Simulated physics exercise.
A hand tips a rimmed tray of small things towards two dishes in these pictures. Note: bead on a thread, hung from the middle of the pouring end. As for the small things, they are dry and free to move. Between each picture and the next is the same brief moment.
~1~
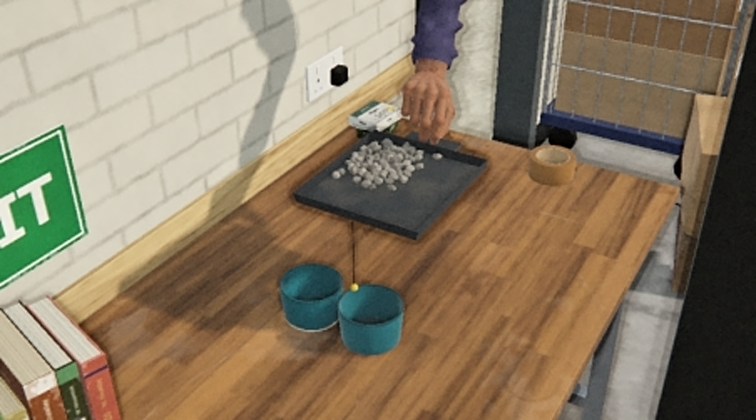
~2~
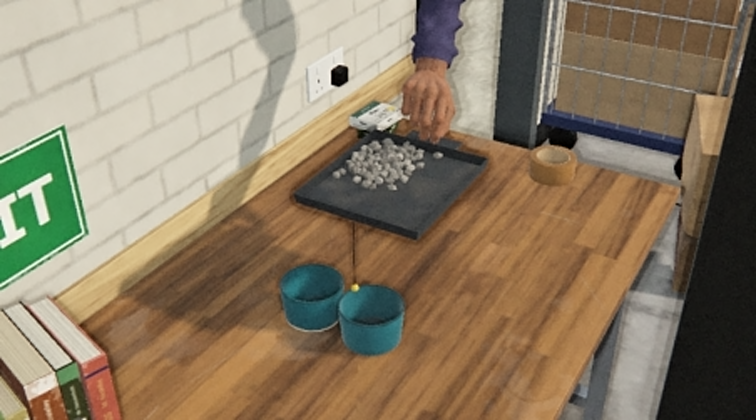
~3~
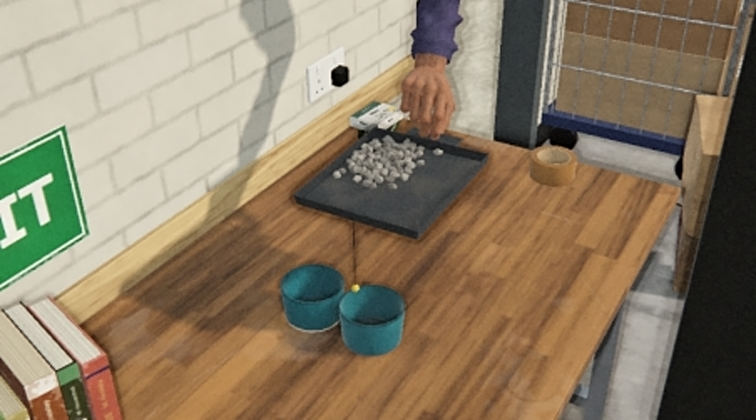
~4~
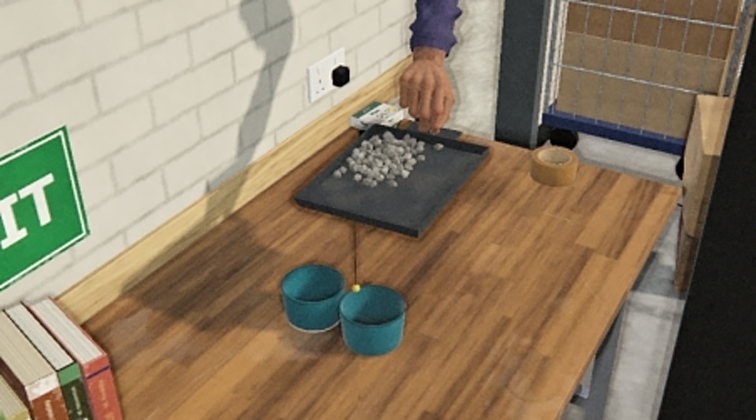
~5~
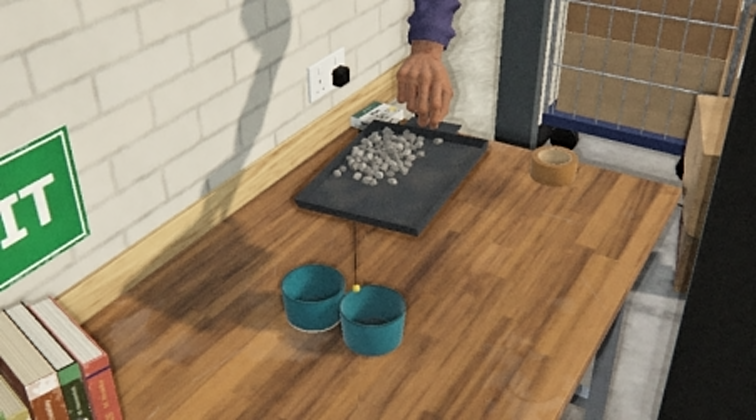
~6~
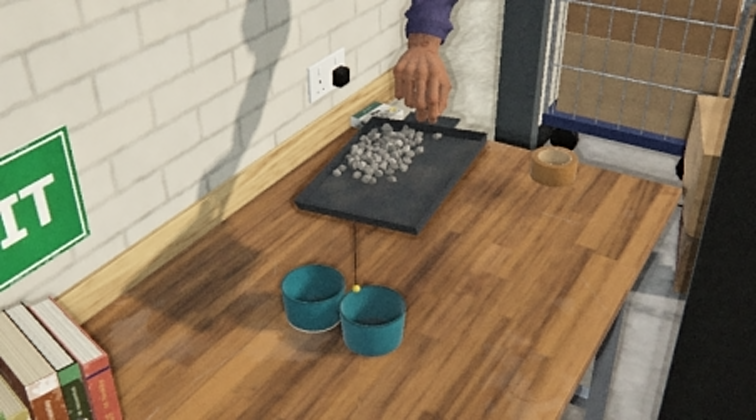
To begin with, a hand in a purple sleeve holds the far edge of a dark tray of grey gravel on a wooden table, behind two teal dishes and a hanging yellow bead. The tray then tilts slightly, its left corner lowest, while the dishes stay still.
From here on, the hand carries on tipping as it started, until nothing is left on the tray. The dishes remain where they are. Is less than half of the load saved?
No, more than half is saved.
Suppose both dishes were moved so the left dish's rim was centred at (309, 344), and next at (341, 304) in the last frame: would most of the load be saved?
Catch, run one: Below the halfway mark; run two: Below the halfway mark.
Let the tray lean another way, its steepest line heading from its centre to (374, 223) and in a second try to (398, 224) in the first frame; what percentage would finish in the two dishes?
Near 30 % and, after that, 20 %.
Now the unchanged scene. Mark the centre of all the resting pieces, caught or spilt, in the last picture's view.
Close to (310, 306) in the last picture.
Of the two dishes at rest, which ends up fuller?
That one is the leftward one.
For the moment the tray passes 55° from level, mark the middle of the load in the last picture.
Roughly (322, 195).
Soon after the last picture, tray tipped steeply; nearly all on the tray; a small part in the air.
A little later, tray tipped right over; about a quarter on the tray; about half in the left dish; a small part outside both; a small part in the air.
Later still, tray tipped past a quarter turn; most in the left dish; a small part outside both.
At rest, tray tipped past a quarter turn; none in the right dish; most in the left dish; a small part outside both.
